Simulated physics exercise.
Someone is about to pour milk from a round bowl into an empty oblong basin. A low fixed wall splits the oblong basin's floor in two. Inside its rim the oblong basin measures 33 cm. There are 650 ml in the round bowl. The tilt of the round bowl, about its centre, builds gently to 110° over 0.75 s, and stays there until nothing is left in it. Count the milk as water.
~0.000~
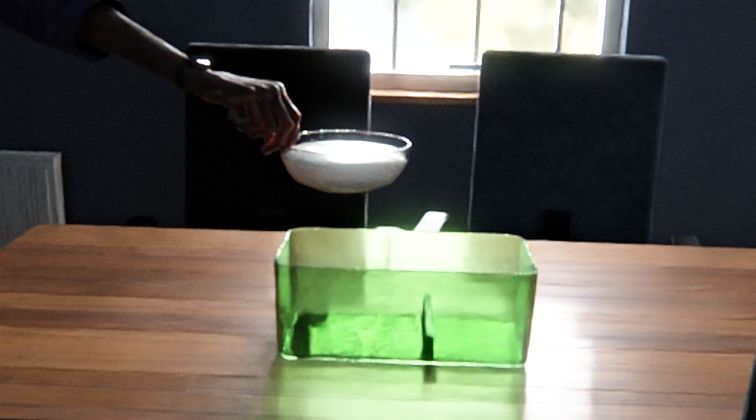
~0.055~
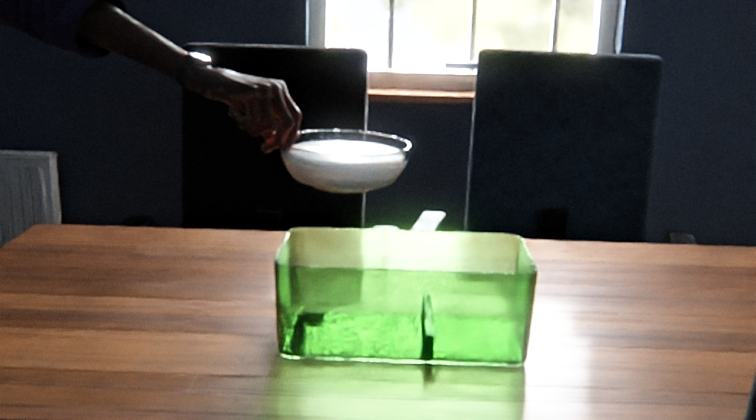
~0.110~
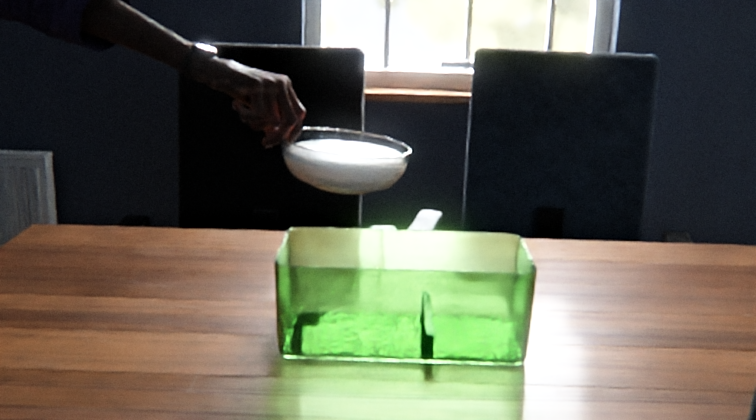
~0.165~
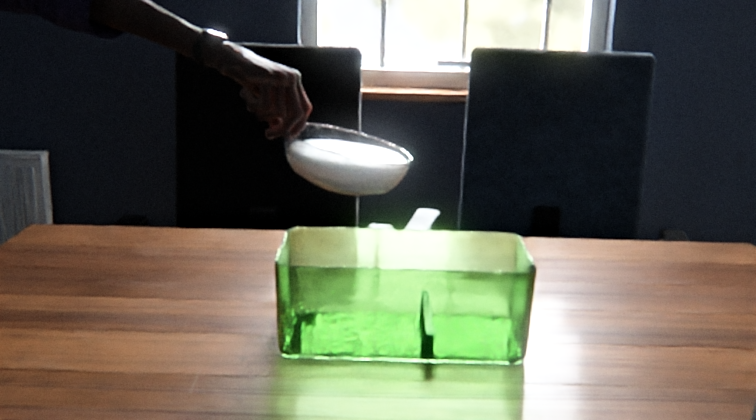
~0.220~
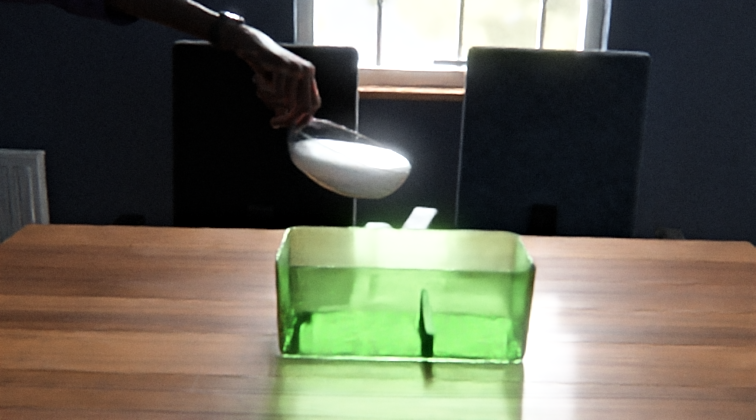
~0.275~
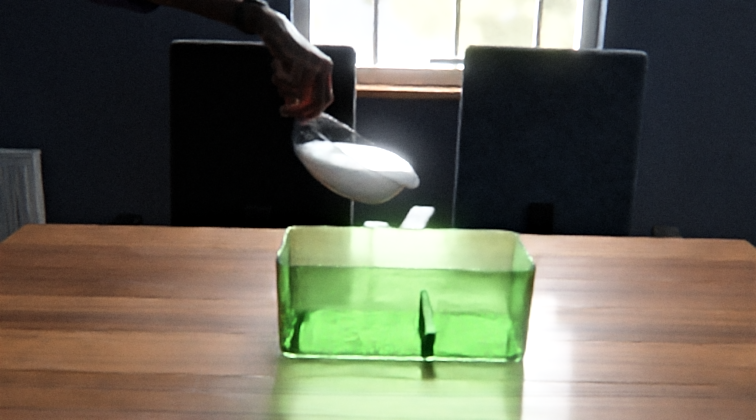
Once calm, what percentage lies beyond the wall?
Roughly 56 per cent is past the wall.
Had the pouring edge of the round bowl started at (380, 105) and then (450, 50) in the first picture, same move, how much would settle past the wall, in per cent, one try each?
In turn about 35 and 60 per cent.
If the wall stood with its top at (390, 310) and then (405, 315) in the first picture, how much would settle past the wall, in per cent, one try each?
First 85, then 70 per cent.
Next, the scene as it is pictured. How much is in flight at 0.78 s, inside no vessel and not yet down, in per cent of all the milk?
About 2 per cent.
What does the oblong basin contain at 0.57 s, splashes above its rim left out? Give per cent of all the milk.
Near 84 in a hundred.
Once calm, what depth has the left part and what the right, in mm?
Left about 10 mm, right about 20 mm.
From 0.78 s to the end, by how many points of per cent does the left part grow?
Near 4 in a hundred.
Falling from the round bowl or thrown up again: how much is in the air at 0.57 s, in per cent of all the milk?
Some 12 per cent.
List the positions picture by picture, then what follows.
In the first frame, it leans 0°; its right rim is at (410, 146); the milk meets the walls at (284, 150) and (406, 154); the oblong basin's rim runs from (282, 247) to (530, 255); the wall's top is at (429, 314).
In the second frame, it leans 1°; its right rim is at (410, 147); the milk meets the walls at (284, 149) and (406, 155).
In the third frame, it leans 6°; its right rim is at (410, 152); the milk meets the walls at (285, 147) and (407, 157).
In the fourth frame, it leans 13°; its right rim is at (411, 160); the milk meets the walls at (288, 145) and (408, 160).
In the fifth frame, it leans 22°; its right rim is at (410, 170); the milk meets the walls at (291, 145) and (411, 166); 1 per cent is over the edge.
In the sixth frame, it leans 33°; its right rim is at (407, 182); the milk meets the walls at (297, 146) and (397, 166); 9 per cent is over the edge.
Then, 0.57 s in, the tilt is 95° and 4 per cent is still to pour, 24 is left of the wall and 59 right of it.
Then, 0.78 s in, the tilt is 110° and 0 per cent is still to pour, 39 is left of the wall and 59 right of it.
Then, 1.01 s in, the tilt is 110° and 0 per cent is still to pour, 43 is left of the wall and 56 right of it.
Then, 1.25 s in, the tilt is 110° and 0 per cent is still to pour, 43 is left of the wall and 56 right of it.
Finally, 43 per cent lies left of the wall, 56 right of it and 1 outside.
